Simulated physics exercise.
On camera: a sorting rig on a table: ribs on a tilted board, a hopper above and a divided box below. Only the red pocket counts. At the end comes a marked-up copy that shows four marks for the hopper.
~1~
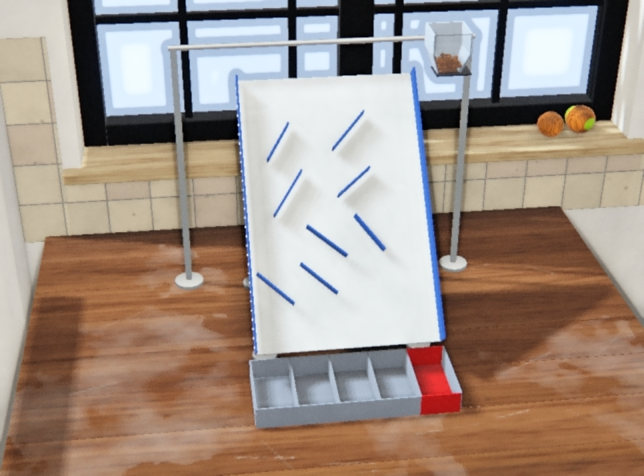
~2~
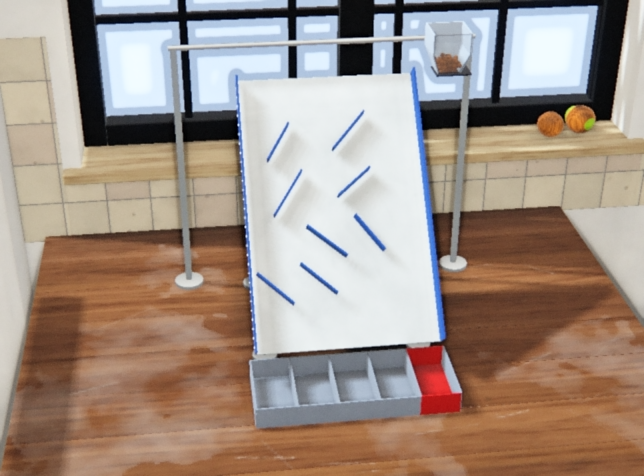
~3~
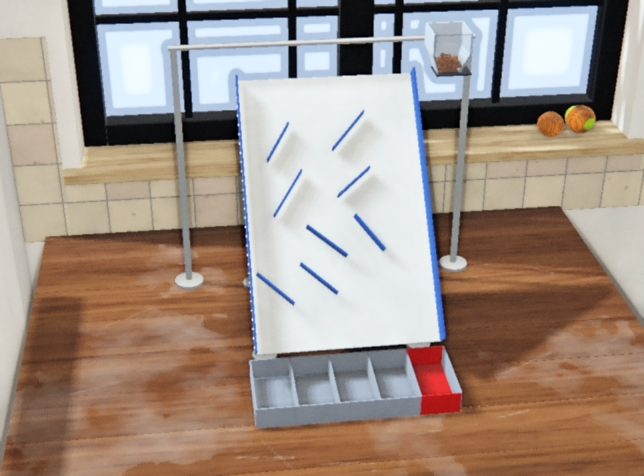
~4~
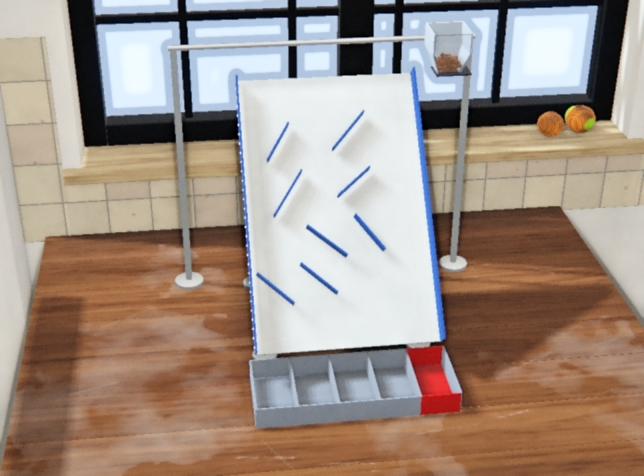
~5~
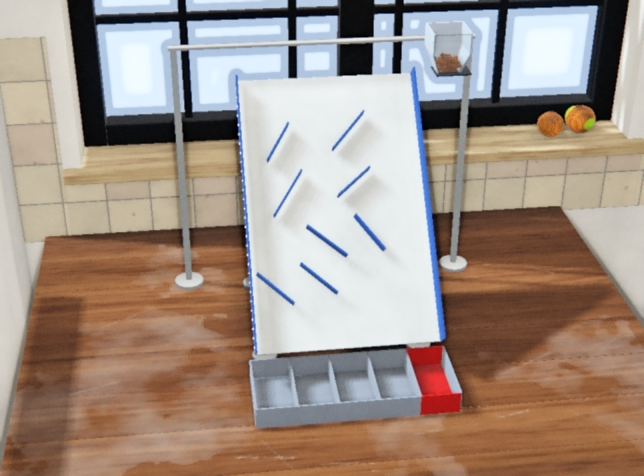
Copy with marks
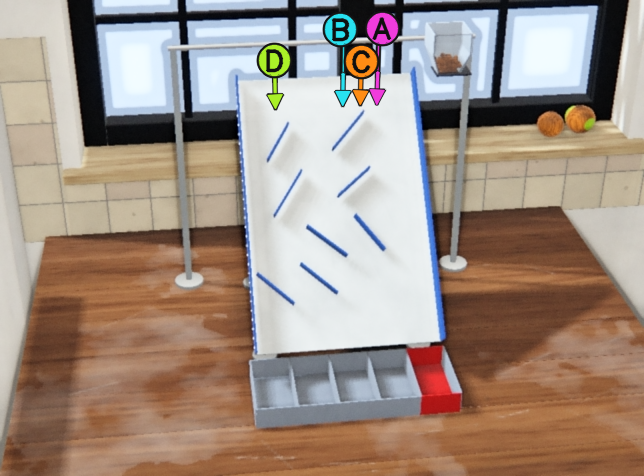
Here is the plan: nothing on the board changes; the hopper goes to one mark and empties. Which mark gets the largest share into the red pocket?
Use mark A.
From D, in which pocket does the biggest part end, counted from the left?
It is the third one.
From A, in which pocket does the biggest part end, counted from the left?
The fifth.
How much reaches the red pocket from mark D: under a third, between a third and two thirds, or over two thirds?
Under a third.
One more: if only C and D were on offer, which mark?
C it is.
On the marked copy, mark A meets the board at (376, 99); mark B meets the board at (342, 100); mark C meets the board at (360, 99); mark D meets the board at (275, 103).
For mark A, about half in the red pocket, about a quarter in other pockets, about a quarter outside the box.
For mark B, about a quarter in the red pocket, most in other pockets, a stray few outside the box.
For mark C, about a third in the red pocket, about half in other pockets, a stray few held on the board, a small part outside the box.
For mark D, a small part in the red pocket, most in other pockets, a small part outside the box.
